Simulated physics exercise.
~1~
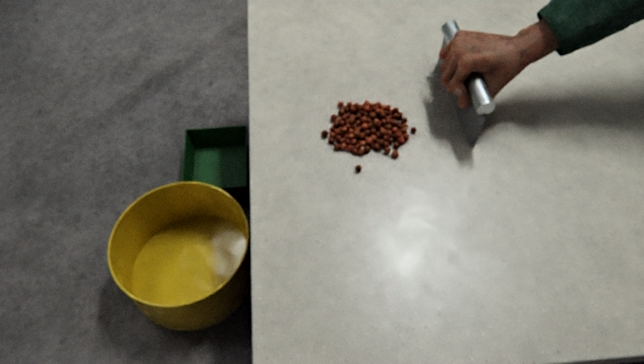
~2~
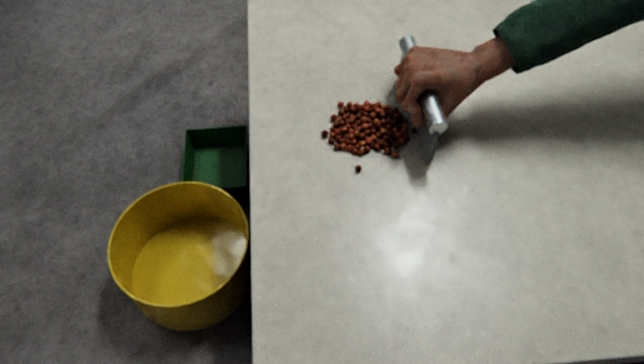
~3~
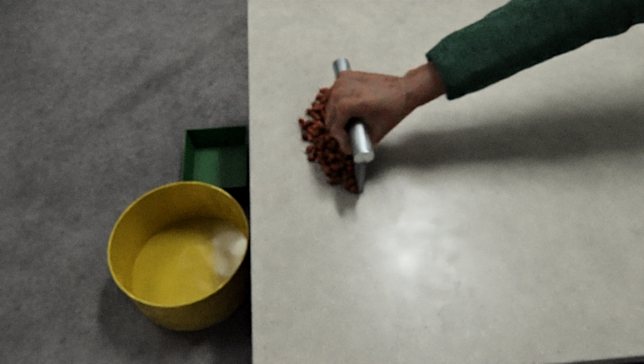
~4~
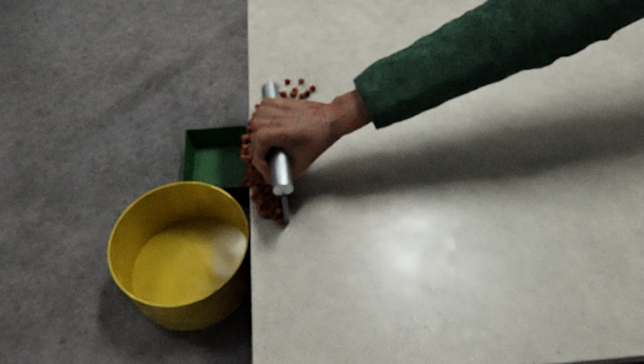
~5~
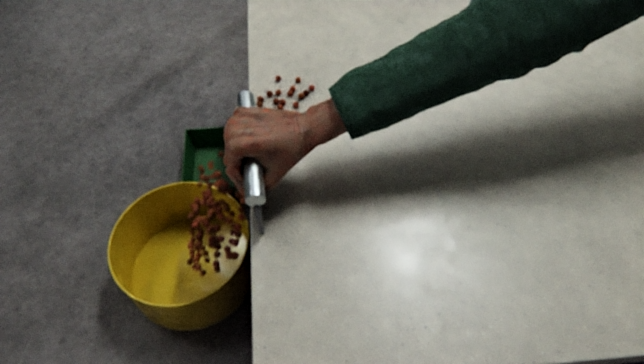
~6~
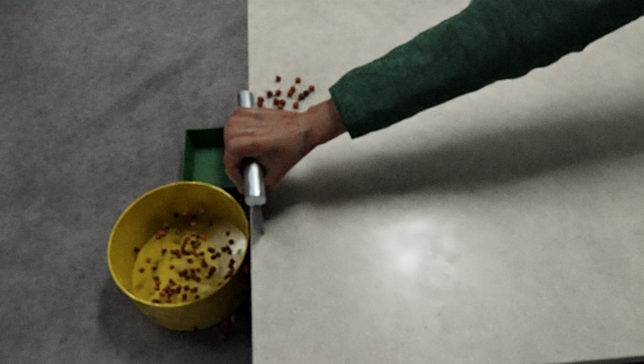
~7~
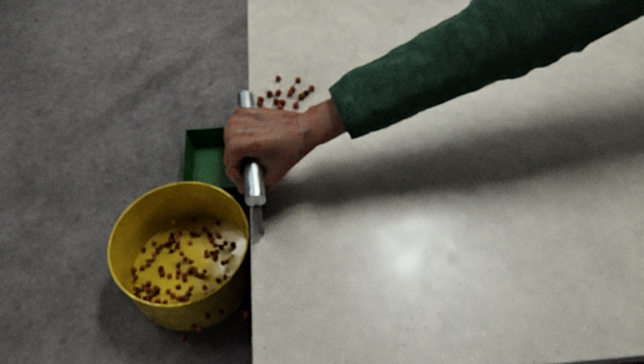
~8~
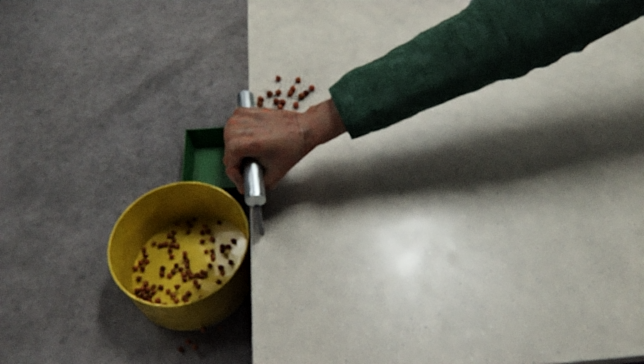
A hand with a scraper pushes reddish pellets left off a table, most landing in a yellow pot.
